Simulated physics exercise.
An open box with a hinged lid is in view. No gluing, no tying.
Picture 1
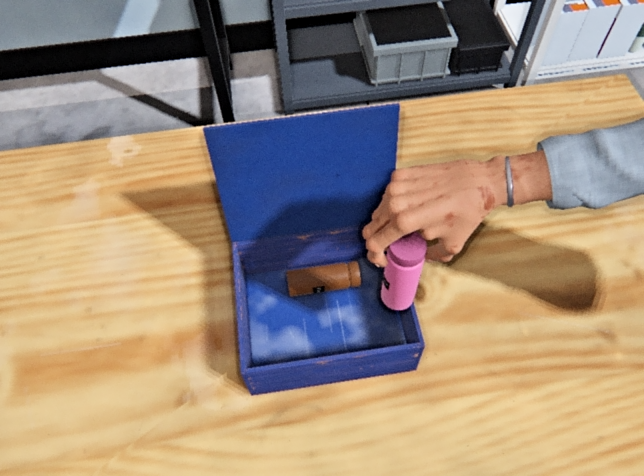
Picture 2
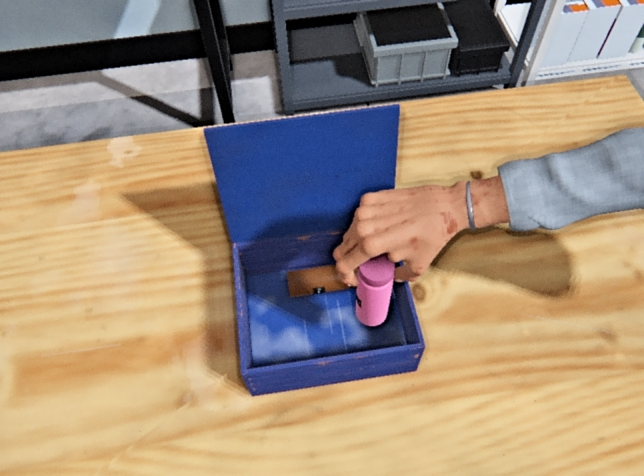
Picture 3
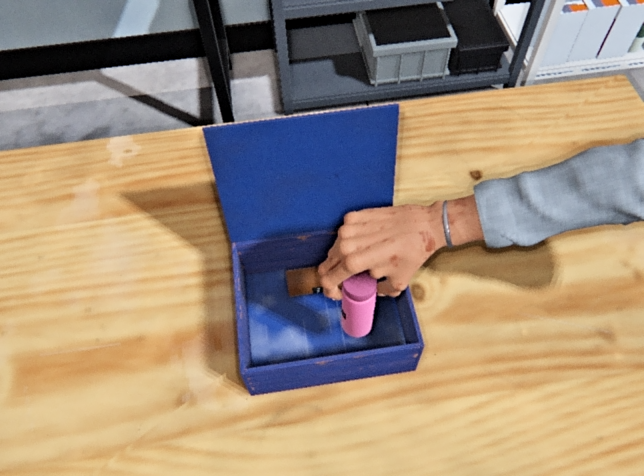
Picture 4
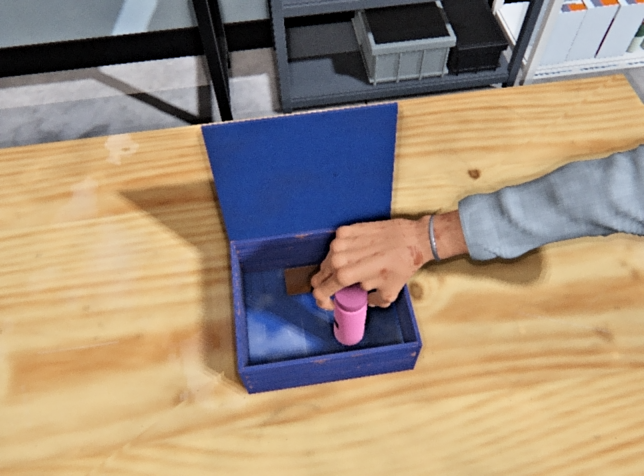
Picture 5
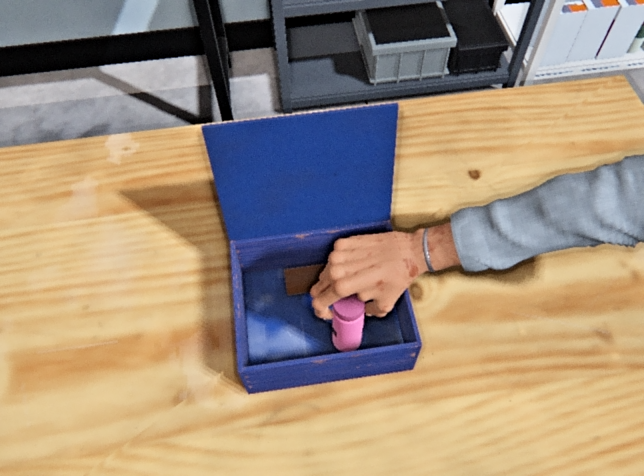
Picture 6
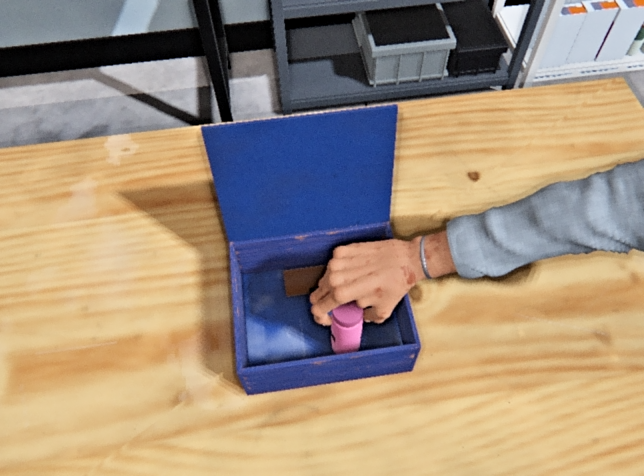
A hand holding a pink shaker moved a short way left and down over an open blue box with a brown shaker lying inside, then lowered the pink one into the box, still gripping it.
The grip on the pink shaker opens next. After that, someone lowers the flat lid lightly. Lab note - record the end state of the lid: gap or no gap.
End state: Gap.
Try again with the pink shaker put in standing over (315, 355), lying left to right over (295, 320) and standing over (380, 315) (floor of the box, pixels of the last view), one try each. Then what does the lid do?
In the first case the lid stays propped open; in the second it comes down fully; in the third it stays propped open.
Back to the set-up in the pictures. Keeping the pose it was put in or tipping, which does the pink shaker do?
By the end the pink shaker has kept its angle.
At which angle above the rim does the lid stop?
Around 14 degrees.
Then, 1.20 s on from there, lid starting down.
Then, 1.60 s on from there, lid 57° above the rim.
Then, 1.90 s on from there, lid 24° above the rim.
In the end, lid 15° above the rim; both unmoved. At the end, from the last picture's camera, pink shaker near (347, 328).
